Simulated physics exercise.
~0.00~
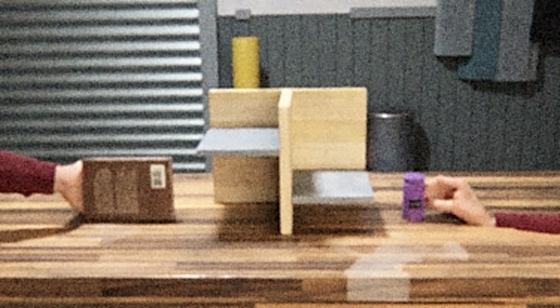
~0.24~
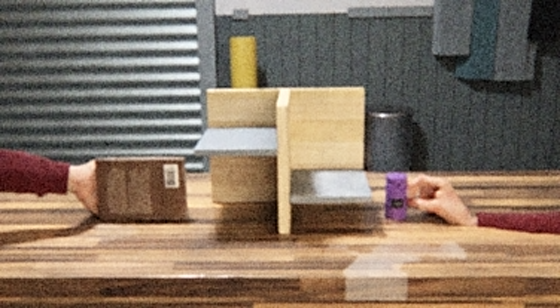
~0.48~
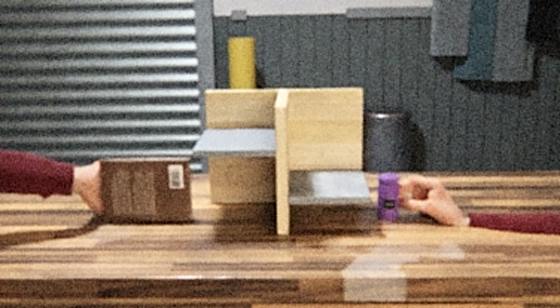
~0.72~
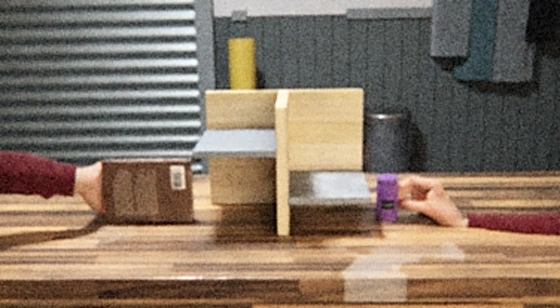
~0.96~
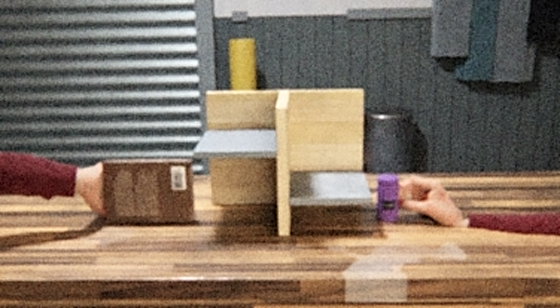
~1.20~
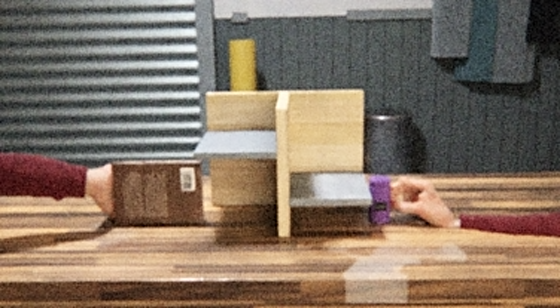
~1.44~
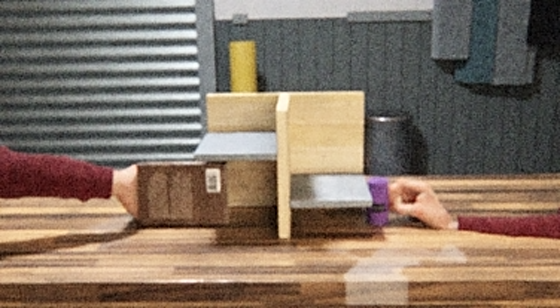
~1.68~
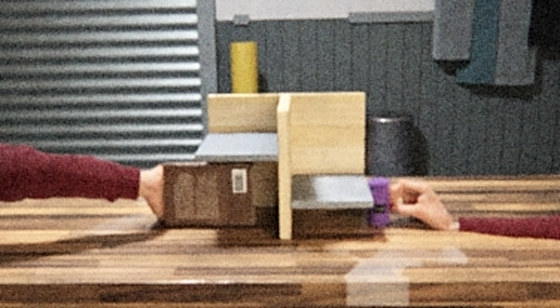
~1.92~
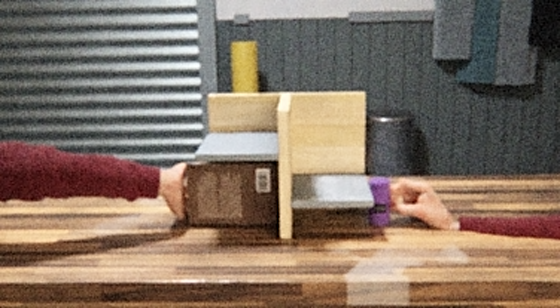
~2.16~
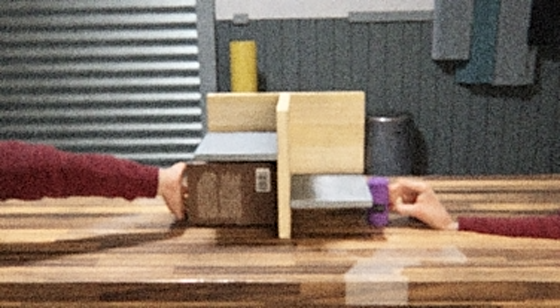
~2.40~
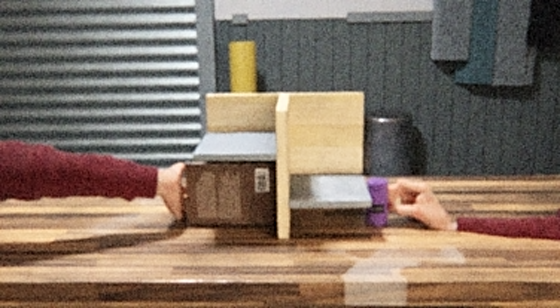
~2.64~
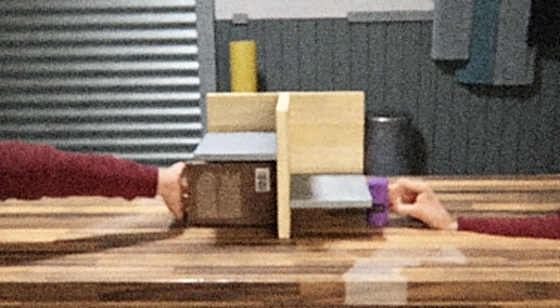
On a striped wooden tabletop, seen from the front by a slightly swaying camera, a pale wooden stand holds a grey shelf on each side, the left one higher. A hand at the left grips a brown book on its side, and a hand at the right holds an upright purple shaker. Both slide inward, then pause briefly. The shaker moves a little farther left and stops at the edge of the low right shelf, too tall to pass under. The book continues right and slides in beneath the left shelf, where it rests, both hands still holding on.
